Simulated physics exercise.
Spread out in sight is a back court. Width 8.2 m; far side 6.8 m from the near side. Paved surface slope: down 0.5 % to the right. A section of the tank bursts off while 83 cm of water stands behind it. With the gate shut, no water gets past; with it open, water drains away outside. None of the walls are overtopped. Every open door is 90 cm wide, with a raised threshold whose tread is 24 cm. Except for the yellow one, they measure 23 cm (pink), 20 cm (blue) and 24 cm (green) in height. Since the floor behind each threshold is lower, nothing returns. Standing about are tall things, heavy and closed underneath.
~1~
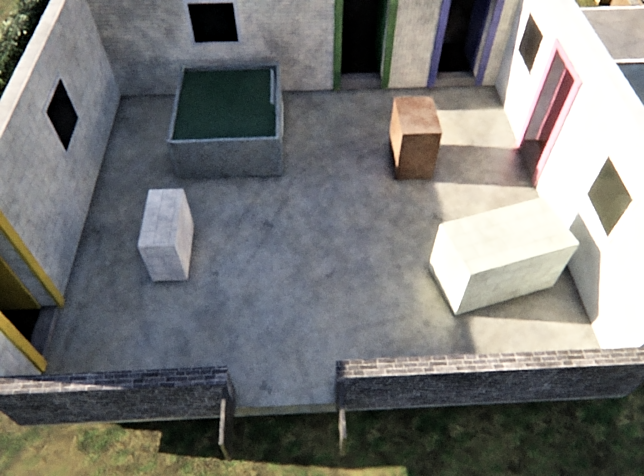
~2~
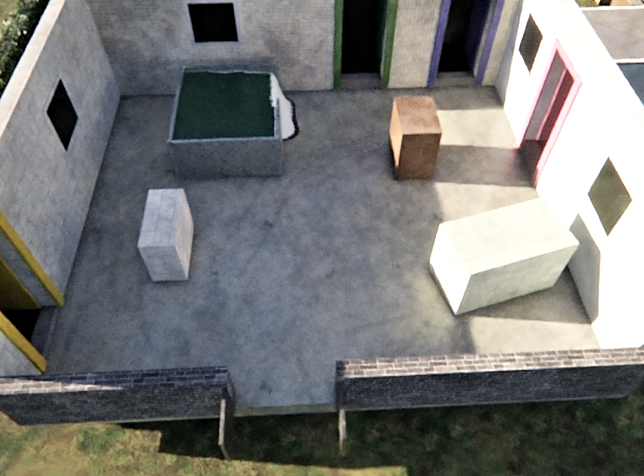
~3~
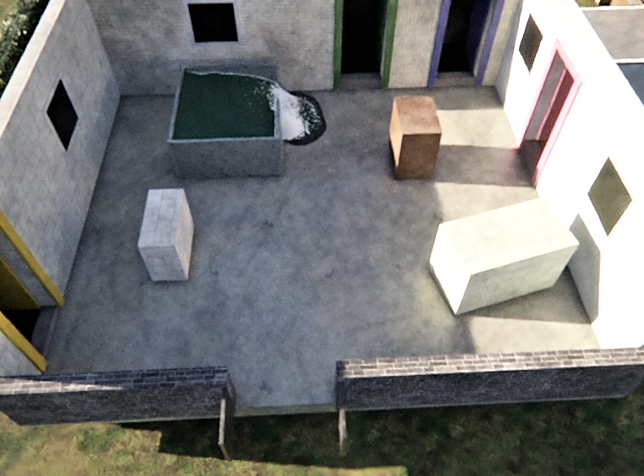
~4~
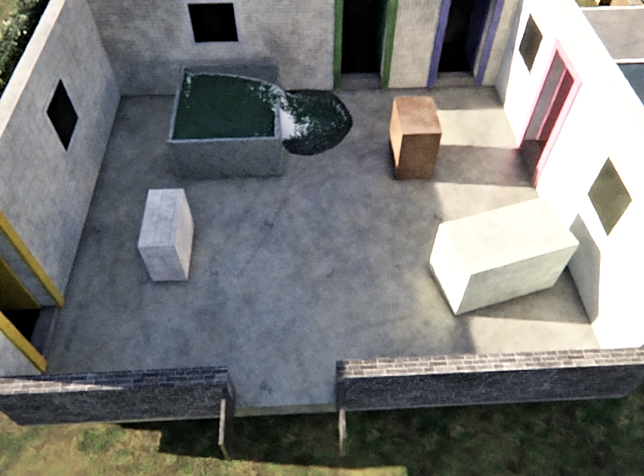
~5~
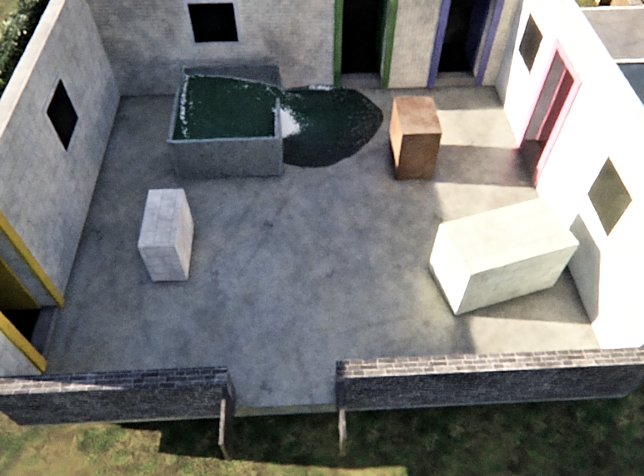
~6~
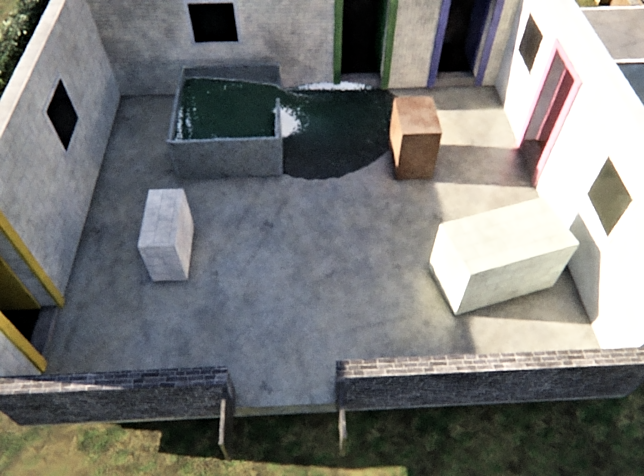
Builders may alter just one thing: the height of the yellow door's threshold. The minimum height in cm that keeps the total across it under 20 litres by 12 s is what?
It is close to 6.5 cm.
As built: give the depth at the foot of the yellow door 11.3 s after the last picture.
A ruler would read roughly 9.0 cm.
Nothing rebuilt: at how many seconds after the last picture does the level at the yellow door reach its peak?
10.5 s.
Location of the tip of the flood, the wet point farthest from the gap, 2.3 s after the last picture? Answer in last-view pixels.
Near (561, 261).
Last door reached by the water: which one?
Coming last is the yellow one.
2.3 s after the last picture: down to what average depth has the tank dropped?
Around 34 cm on average.
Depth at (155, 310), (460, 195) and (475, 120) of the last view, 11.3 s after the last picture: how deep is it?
That's 7, 6 and 8 cm, in the order given.
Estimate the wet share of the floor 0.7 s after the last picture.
20 %.
Then, 0.7 s after the last picture water covers 20 % of the floor, deepest (42 cm) near (289, 116); it has not reached the yellow door.
Then, 2.3 s after the last picture water covers 40 % of the floor, deepest (40 cm) near (497, 99); it has not reached the yellow door.
Then, 11.3 s after the last picture water covers 95 % of the floor, deepest (10 cm) near (601, 362); 9 cm at the yellow door, 0 litres in over its 11 cm threshold.
At the yellow door as built, the water peaked near 11 cm, 10.5 s after the last picture.
With a threshold of 5 cm, 36 litres would have come in within the 12 s; with 7 cm, 14 litres. So under 20 litres takes about 6.5 cm.
